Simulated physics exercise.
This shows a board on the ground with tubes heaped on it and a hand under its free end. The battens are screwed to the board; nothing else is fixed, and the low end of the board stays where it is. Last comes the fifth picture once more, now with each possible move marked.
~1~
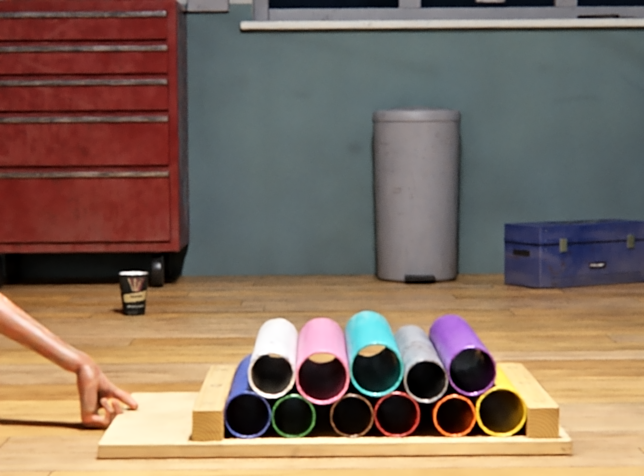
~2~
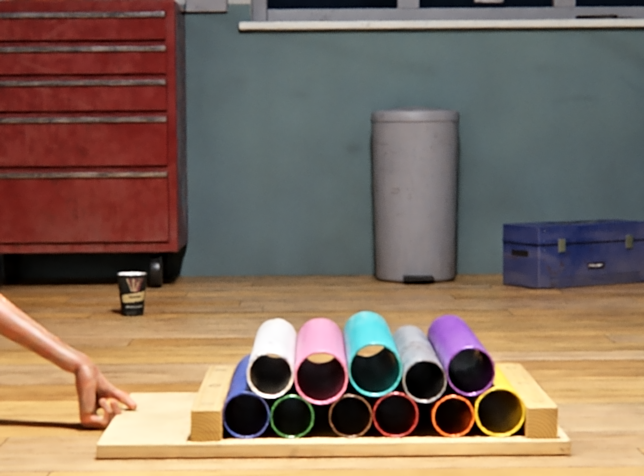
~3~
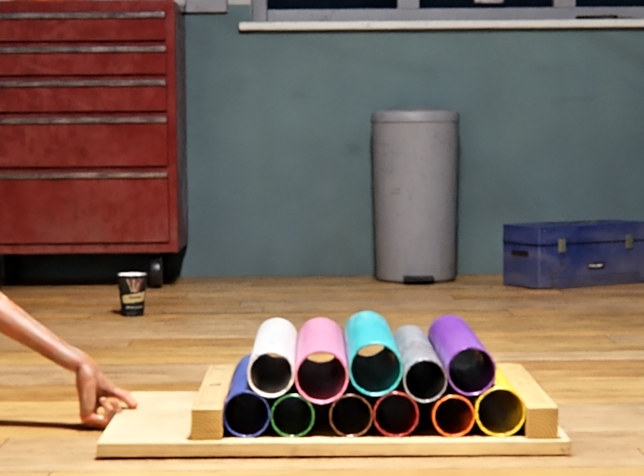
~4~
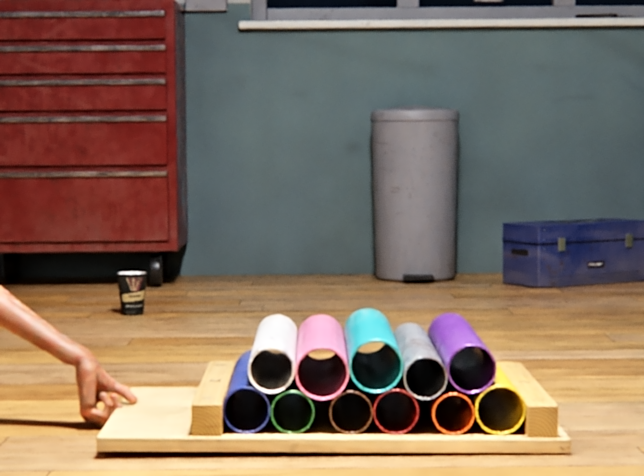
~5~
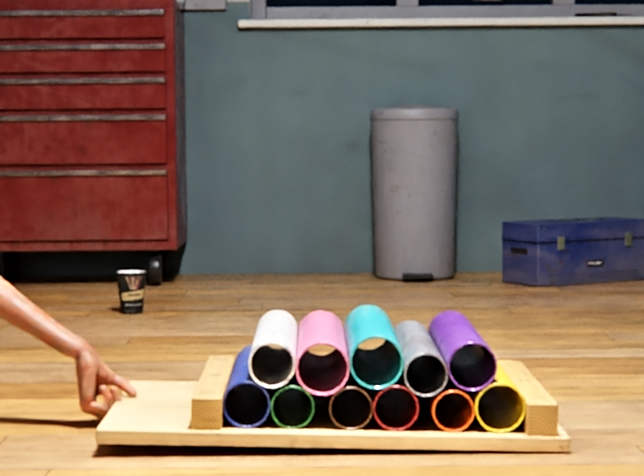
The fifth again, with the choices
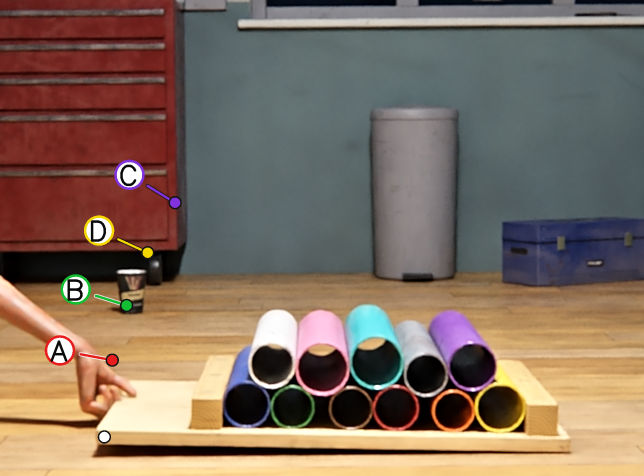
In the video, colorful tubes lie stacked in two rows between wooden blocks on a board on the floor, and a hand at the left end stays nearly still, then raises that end very slightly.
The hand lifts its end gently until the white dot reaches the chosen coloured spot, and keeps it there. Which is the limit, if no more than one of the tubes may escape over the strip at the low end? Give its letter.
At most to B.
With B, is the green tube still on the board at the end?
The green tube: Yes.
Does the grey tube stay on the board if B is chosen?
The grey tube: Yes.
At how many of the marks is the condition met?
The number is two.
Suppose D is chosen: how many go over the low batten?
With D, five.
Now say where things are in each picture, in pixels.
In the first picture, red tube (397, 415); orange tube (455, 416); yellow tube (501, 411).
In the second picture, yellow tube (500, 412); white tube (270, 375).
In the third picture, board (332, 406); blue tube (247, 414); white tube (271, 373); turquoise tube (376, 369).
In the fourth picture, board (332, 403); blue tube (246, 410); green tube (293, 413); orange tube (453, 414).
In the fifth picture, board (332, 399); blue tube (246, 404); green tube (293, 408).
On the marked copy, A at (113, 360); B at (126, 305); C at (175, 203); D at (148, 253); the white dot at (105, 437).
Following B. Soon after the start, board at 13°.
Later, board at 18°.
In the end, board at 18°, none over the low batten.
As for the rest, A none over the low batten; C five over the low batten; D five over the low batten.
